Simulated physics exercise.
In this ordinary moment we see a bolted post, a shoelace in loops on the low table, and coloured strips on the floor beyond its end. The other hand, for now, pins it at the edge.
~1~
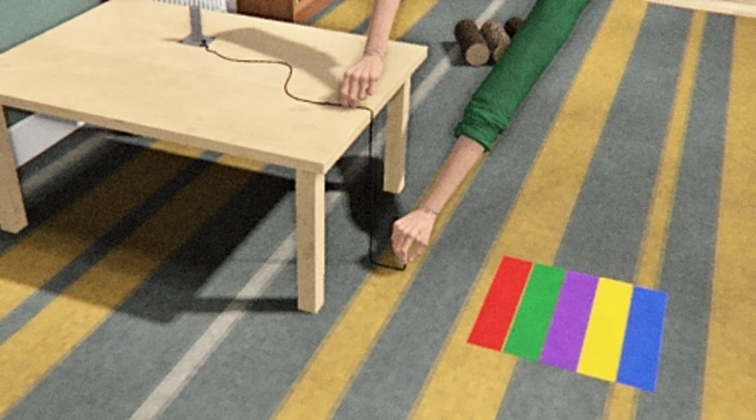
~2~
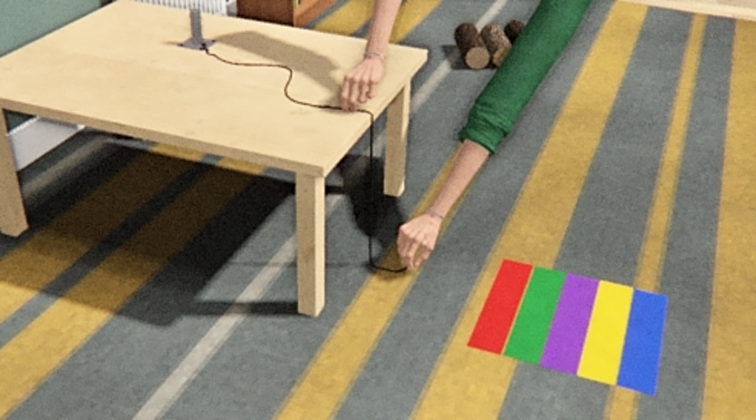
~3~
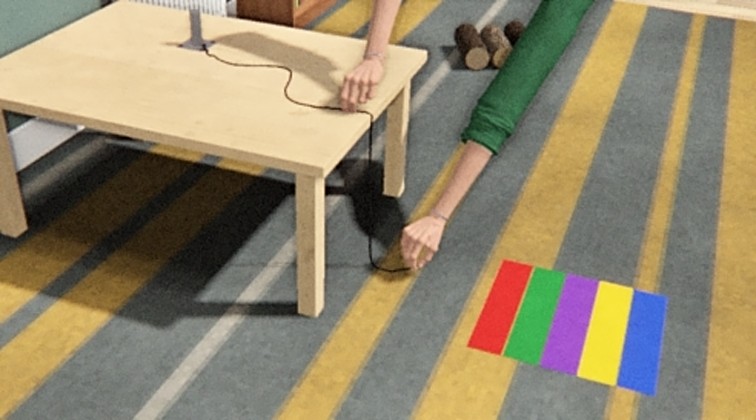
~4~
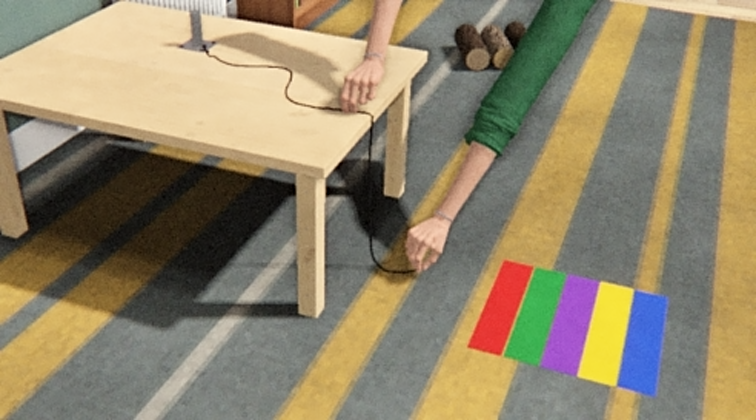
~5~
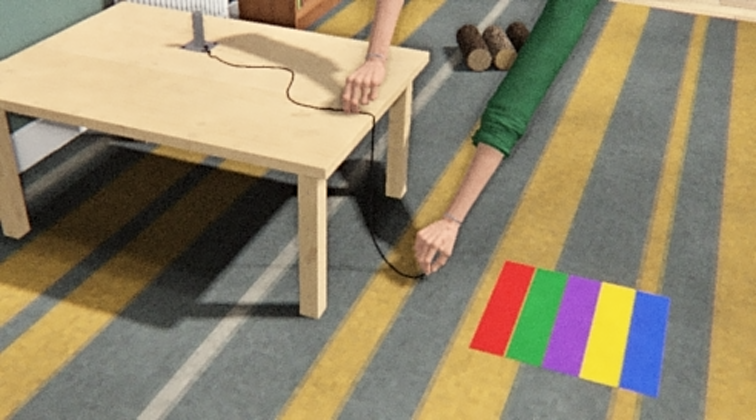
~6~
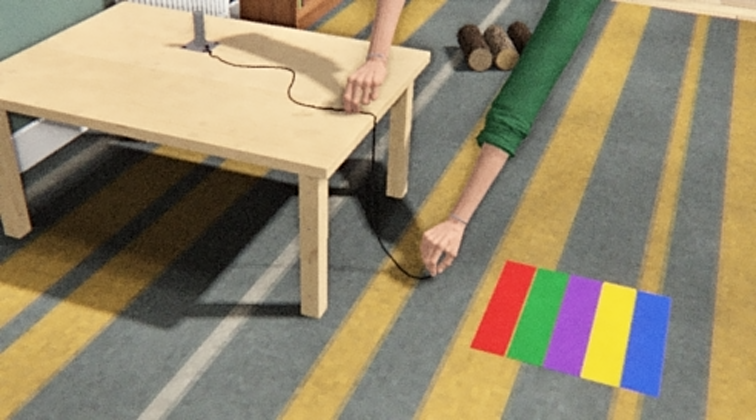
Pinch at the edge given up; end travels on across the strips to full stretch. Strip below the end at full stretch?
Purple.
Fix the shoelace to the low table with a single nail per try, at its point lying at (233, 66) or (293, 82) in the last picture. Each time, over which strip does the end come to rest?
Colour per try: Purple / green.
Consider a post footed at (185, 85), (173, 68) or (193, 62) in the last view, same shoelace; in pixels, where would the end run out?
About (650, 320), then (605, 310), then (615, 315).
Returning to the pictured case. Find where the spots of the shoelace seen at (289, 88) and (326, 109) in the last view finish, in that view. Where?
They go to (333, 90) and to (388, 113).
A little later, end near (514, 290); over red.
Next, end near (560, 301); over green.
When it is tight, end near (586, 307); over purple. Over purple.
